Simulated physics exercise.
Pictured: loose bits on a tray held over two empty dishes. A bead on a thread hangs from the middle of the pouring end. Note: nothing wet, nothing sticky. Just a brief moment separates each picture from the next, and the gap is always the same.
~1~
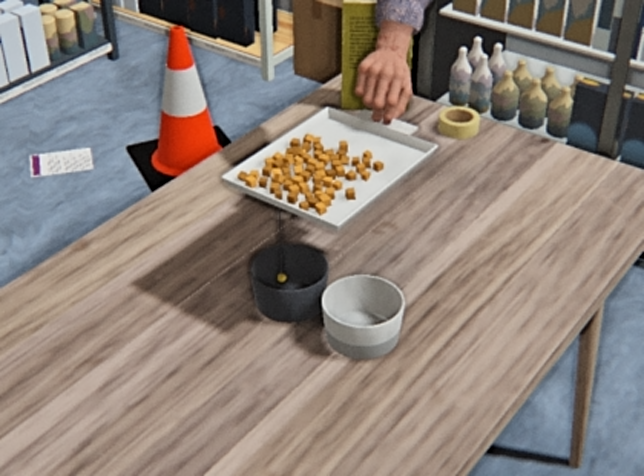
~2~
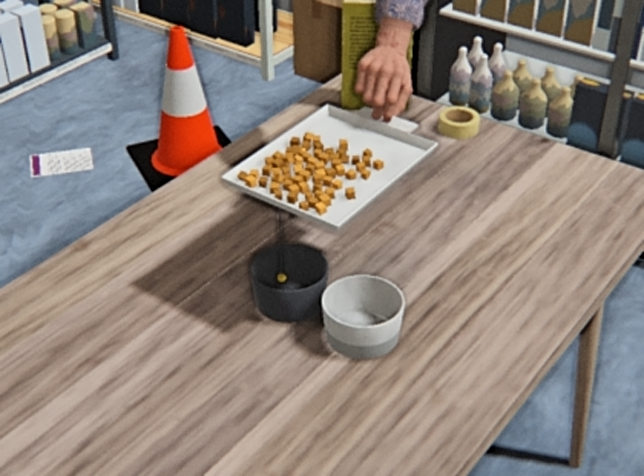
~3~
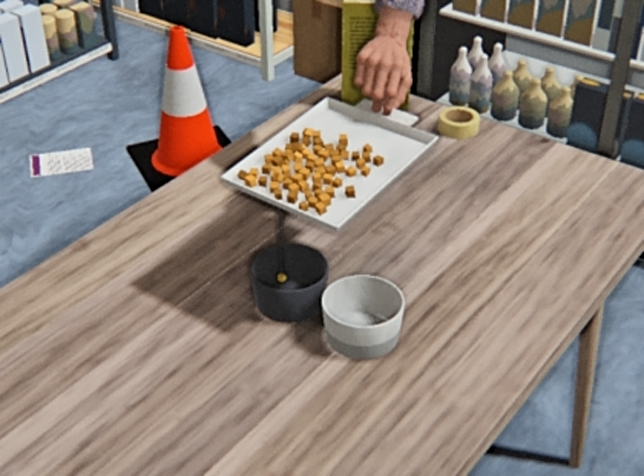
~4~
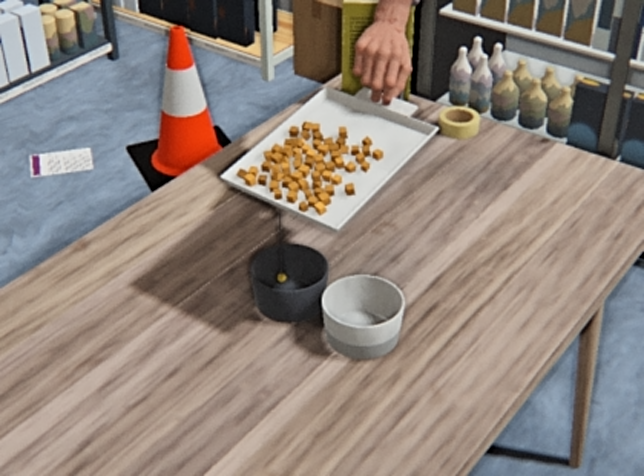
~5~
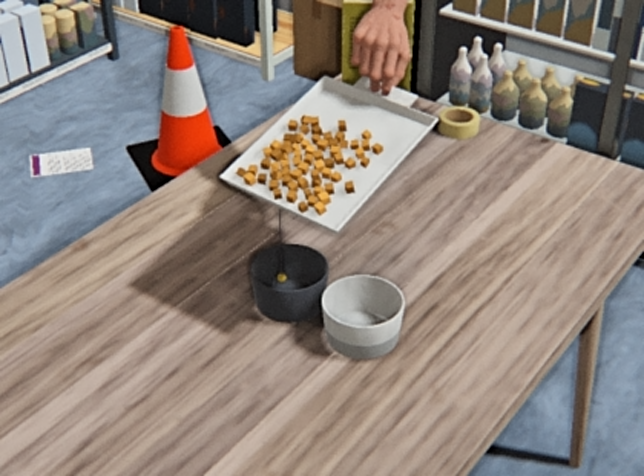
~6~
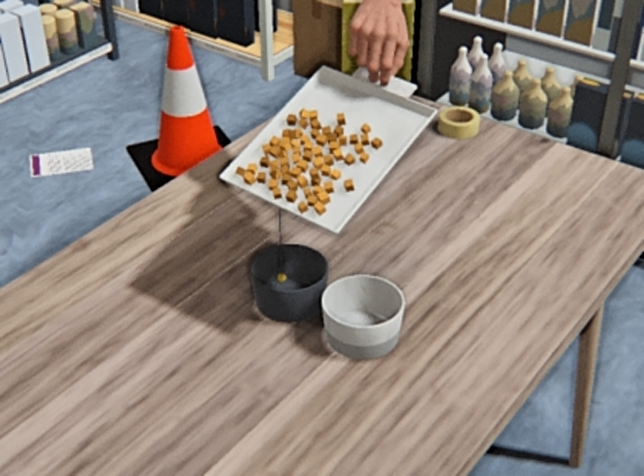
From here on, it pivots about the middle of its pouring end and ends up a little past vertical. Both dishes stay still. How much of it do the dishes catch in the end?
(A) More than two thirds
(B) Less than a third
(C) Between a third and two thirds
B.
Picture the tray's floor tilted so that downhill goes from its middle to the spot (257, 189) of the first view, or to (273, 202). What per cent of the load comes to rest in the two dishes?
The first comes to 0 %, while the second comes to 0 %.
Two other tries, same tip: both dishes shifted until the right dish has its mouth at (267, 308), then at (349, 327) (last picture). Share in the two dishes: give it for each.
First try: Roughly 50 per cent; second try: Roughly 60 per cent.
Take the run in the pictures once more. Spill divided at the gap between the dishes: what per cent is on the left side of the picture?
About 70 percent.
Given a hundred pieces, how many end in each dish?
Left dish: 0 per cent; right dish: 0 per cent.
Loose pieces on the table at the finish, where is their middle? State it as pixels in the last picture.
Centre at rest: About (289, 363).
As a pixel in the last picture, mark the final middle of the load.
Roughly at pixel (289, 363).
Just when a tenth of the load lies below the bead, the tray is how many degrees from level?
About 90 degrees.
Soon, tray tipped steeply; nearly all on the tray; a stray few outside both; a stray few in the air.
A while on, tray tipped past a quarter turn; a small part on the tray; about a third outside both; about half in the air.
Towards the end, tray tipped past a quarter turn; all outside both.
Finally, tray tipped past a quarter turn; none in the right dish; none in the left dish; all outside both.
